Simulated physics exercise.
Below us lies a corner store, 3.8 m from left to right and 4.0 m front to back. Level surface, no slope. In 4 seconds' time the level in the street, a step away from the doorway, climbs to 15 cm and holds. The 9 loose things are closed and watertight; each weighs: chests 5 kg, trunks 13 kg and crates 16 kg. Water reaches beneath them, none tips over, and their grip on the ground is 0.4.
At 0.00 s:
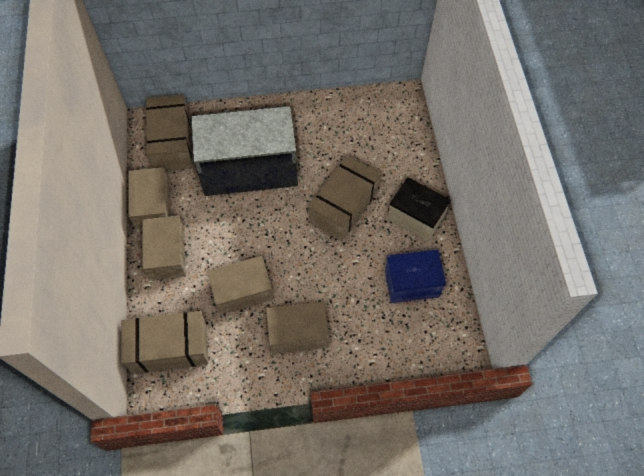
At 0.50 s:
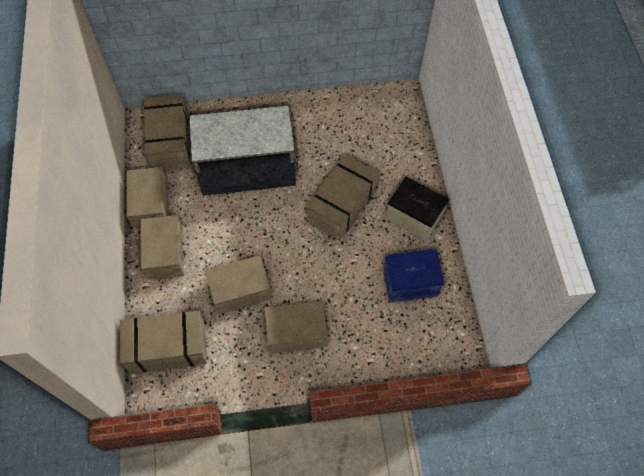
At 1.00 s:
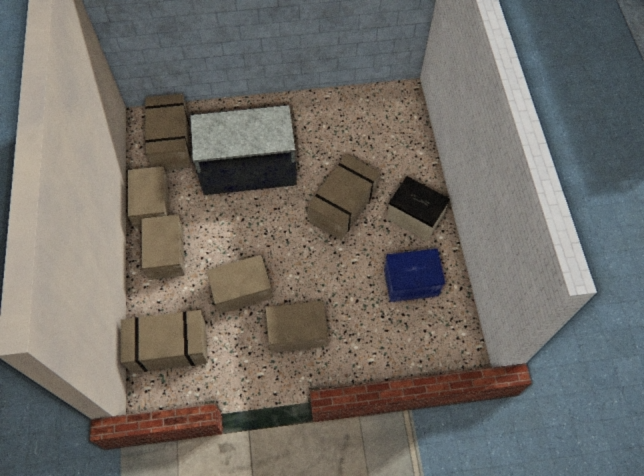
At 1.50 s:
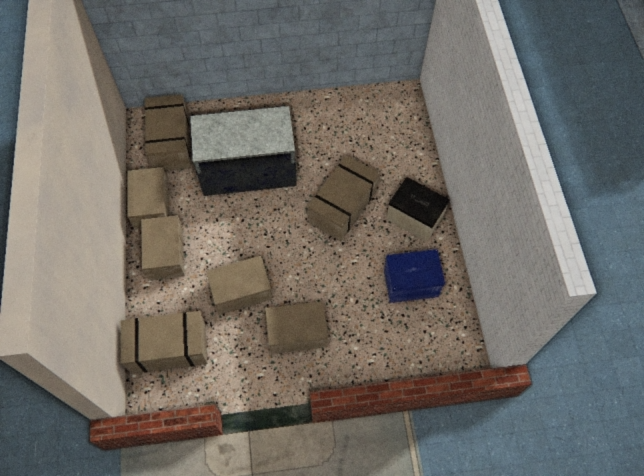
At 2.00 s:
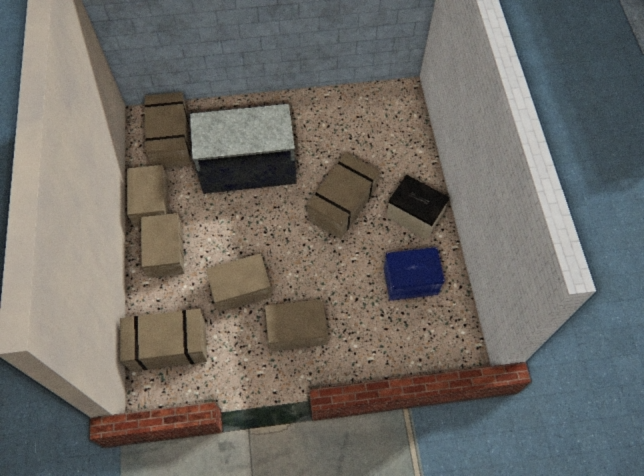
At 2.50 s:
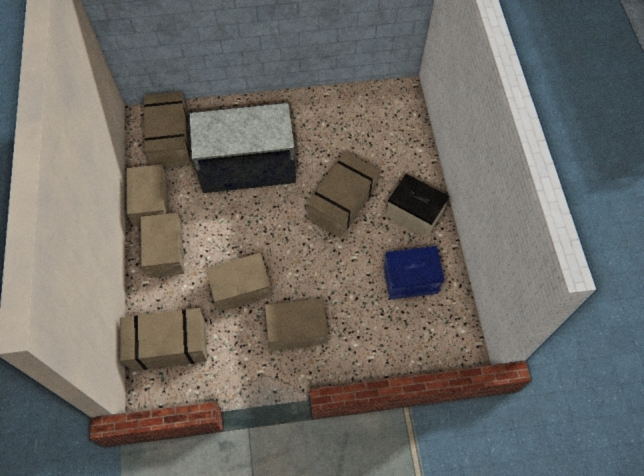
In a small walled room seen from above, a blue chest, a counter and several brown boxes sat still on the speckled floor, while a little water crept in at the doorway by the end.
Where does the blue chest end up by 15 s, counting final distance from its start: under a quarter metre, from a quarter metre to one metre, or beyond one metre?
Looks like it will get pushed a little way.
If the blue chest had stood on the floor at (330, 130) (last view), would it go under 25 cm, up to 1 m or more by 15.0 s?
I'd say it budges a bit.
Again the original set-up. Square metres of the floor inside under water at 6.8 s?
Around 8.0 m2 of it.
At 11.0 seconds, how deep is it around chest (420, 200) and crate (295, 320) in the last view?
Depth approx. 3 cm / 5 cm.
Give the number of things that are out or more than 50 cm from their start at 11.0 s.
It comes to 4.
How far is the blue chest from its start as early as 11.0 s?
Displacement by then near 50 cm.
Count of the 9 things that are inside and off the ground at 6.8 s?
Just then, the number is 1.
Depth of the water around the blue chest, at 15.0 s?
About 5 cm.
After 3.5 s the blue chest is near (415, 266), 0.0 m from its start, aground; 0 afloat.
After 6.8 s the blue chest is near (425, 263), 0.1 m from its start, aground; 1 afloat.
After 11.0 s the blue chest is near (432, 225), 0.5 m from its start, afloat; 6 afloat.
After 15.0 s the blue chest is near (437, 294), 0.4 m from its start, afloat; 8 afloat.
